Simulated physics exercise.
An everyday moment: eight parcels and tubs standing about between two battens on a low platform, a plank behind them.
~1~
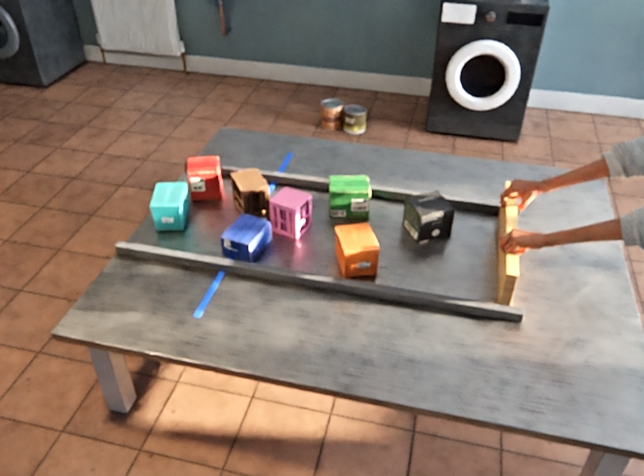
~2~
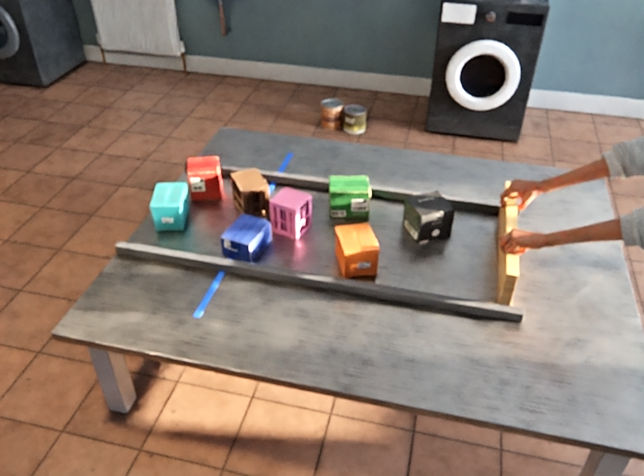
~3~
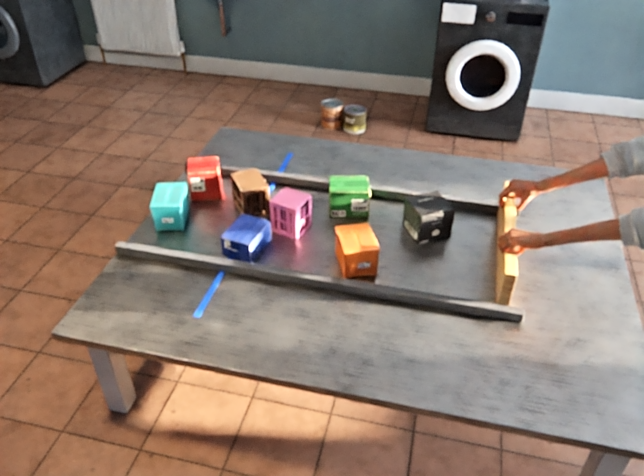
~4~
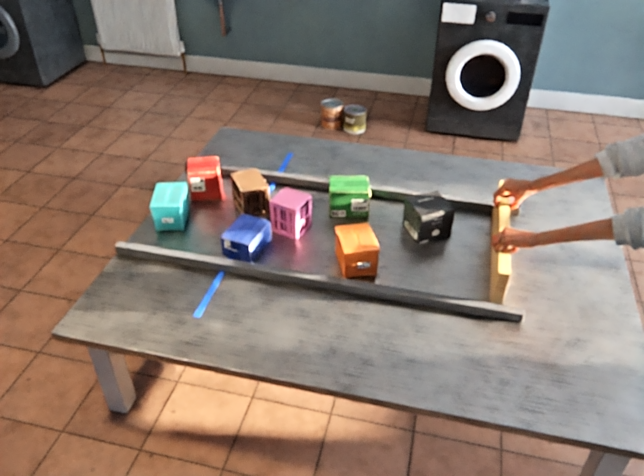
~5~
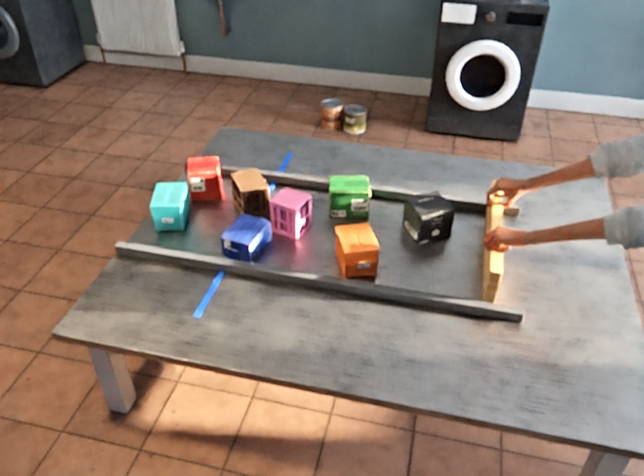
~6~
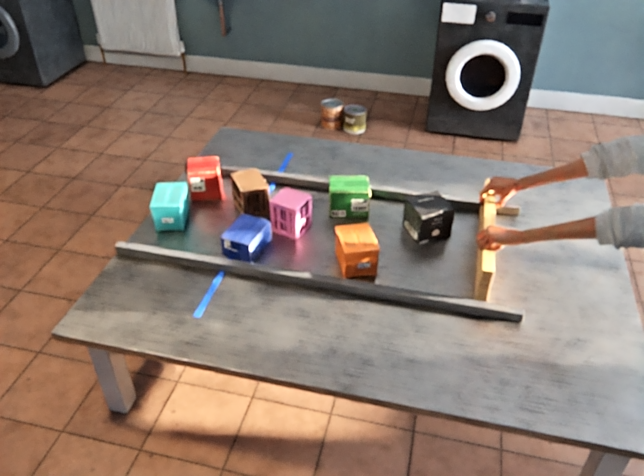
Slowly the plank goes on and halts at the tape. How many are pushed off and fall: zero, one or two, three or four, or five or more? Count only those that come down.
As it turns out, the number that fall off is zero.
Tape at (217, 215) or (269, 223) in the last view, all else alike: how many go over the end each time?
In that order 2 and 0.
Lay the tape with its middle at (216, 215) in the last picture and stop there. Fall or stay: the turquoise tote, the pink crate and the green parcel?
The turquoise tote drops off; the pink crate remains up; the green parcel does not fall.
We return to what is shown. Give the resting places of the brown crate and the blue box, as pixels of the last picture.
Near (211, 194) and (186, 236).
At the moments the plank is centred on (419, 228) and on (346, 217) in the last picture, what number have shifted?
By then 1, and 3.
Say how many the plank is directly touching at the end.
That makes 3.
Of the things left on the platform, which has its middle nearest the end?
That is the red parcel.
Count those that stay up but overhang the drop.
It comes to 1.
Early on, none off yet; turquoise tote at rest near (171, 207); red parcel at rest near (205, 179); brown crate at rest near (250, 193).
Finally, the number that fall off is zero.
